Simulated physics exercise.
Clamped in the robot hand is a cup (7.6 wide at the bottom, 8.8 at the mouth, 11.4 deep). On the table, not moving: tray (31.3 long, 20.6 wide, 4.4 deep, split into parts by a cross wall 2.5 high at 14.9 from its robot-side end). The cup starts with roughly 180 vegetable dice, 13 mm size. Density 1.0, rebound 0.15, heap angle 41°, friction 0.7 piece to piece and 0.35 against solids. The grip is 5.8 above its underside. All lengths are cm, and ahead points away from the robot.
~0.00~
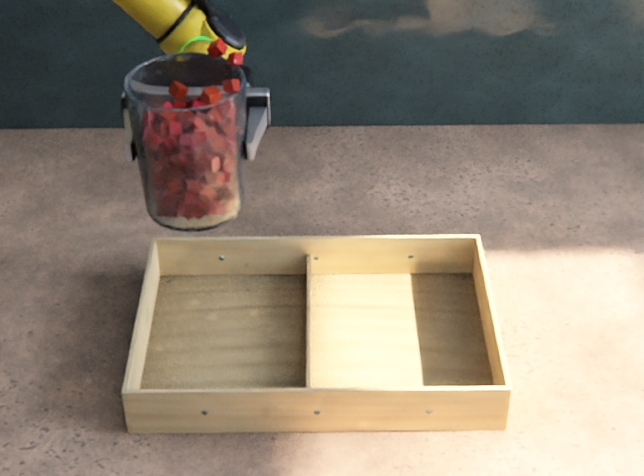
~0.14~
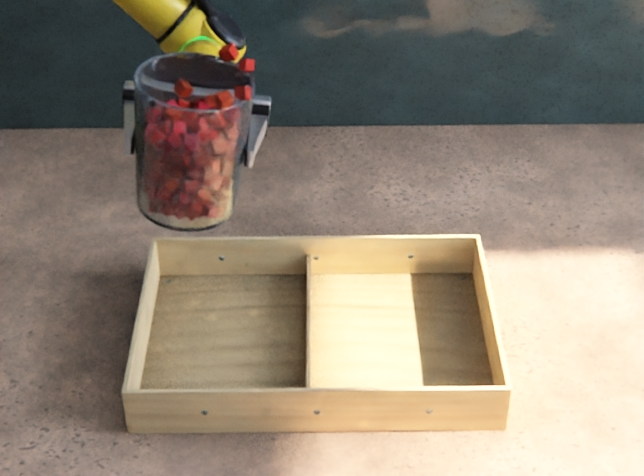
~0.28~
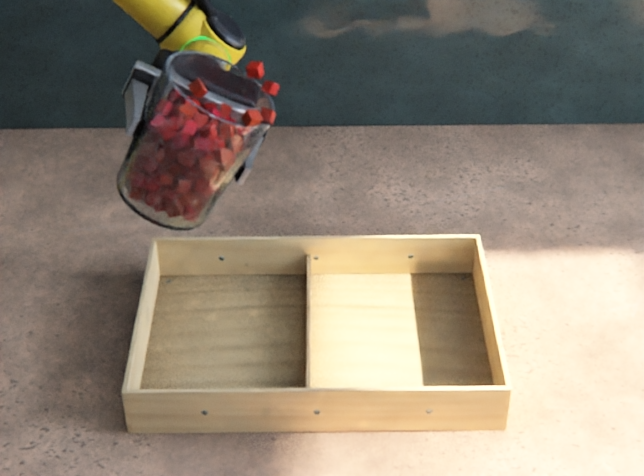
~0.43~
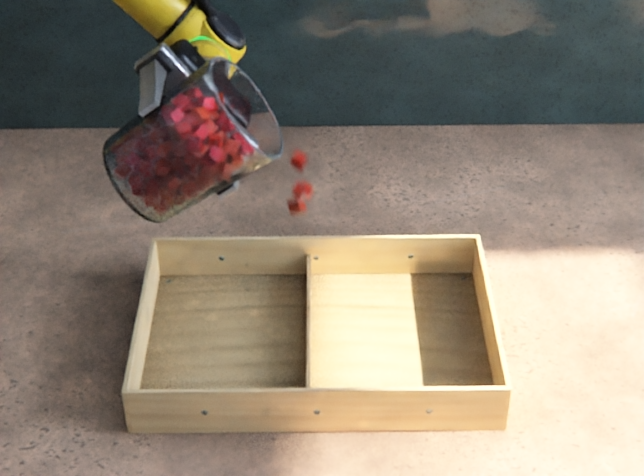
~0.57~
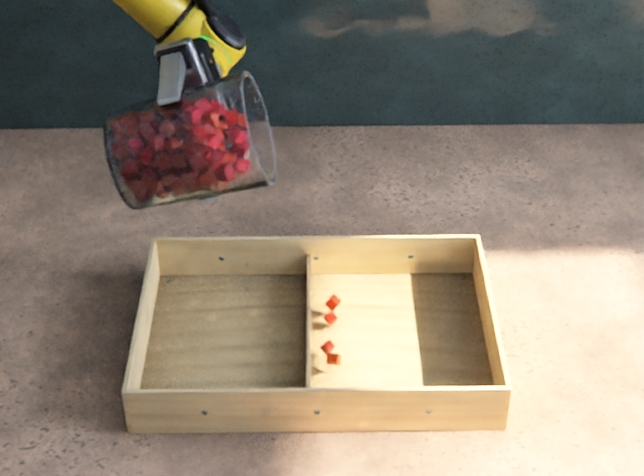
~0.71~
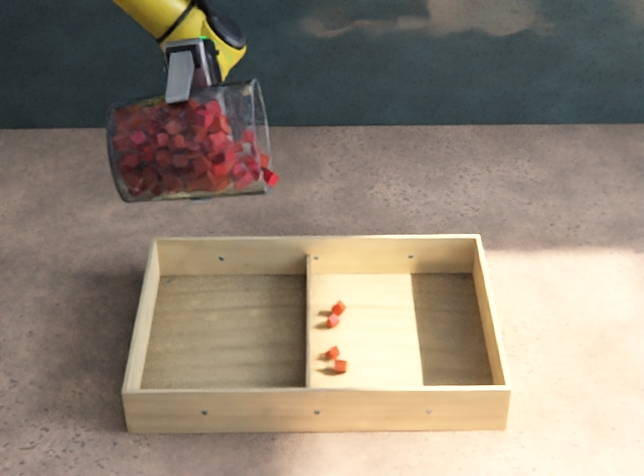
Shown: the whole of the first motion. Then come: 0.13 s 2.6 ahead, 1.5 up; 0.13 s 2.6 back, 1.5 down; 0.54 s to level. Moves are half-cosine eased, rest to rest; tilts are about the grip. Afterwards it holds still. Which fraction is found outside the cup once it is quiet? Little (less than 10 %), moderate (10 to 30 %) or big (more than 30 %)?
A moderate share, 10 to 30 %, ends outside the cup.
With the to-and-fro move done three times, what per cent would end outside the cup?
It would be near 55 per cent.
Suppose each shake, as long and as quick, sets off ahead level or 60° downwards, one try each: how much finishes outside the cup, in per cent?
About 20 and 5 per cent.
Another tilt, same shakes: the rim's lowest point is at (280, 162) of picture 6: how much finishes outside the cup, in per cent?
About 5 per cent.
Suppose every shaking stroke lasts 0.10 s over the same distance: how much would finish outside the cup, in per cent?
In that case some 35 per cent.
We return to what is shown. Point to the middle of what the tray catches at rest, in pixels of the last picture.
At about (340, 347).
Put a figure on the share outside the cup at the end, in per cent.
About 20 per cent.
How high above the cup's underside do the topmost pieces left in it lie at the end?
Some 10.0 cm.
By 1.03 s, tilted 81° forward, highest piece 24 above the table; 153 in the cup, 11 in the far-side part, 1 in the robot-side part, 18 in flight or on a rim.
By 1.35 s, tilted 17° forward, highest piece 27 above the table; 146 in the cup, 29 in the far-side part, 6 in the robot-side part, 2 in flight or on a rim.
By 1.71 s, level, highest piece 26 above the table; 146 in the cup, 31 in the far-side part, 6 in the robot-side part.
By 2.76 s, level, highest piece 26 above the table; 146 in the cup, 31 in the far-side part, 6 in the robot-side part.
Final count, 146 in the cup, 31 in the far-side part, 6 in the robot-side part. That is 20 % outside the cup.
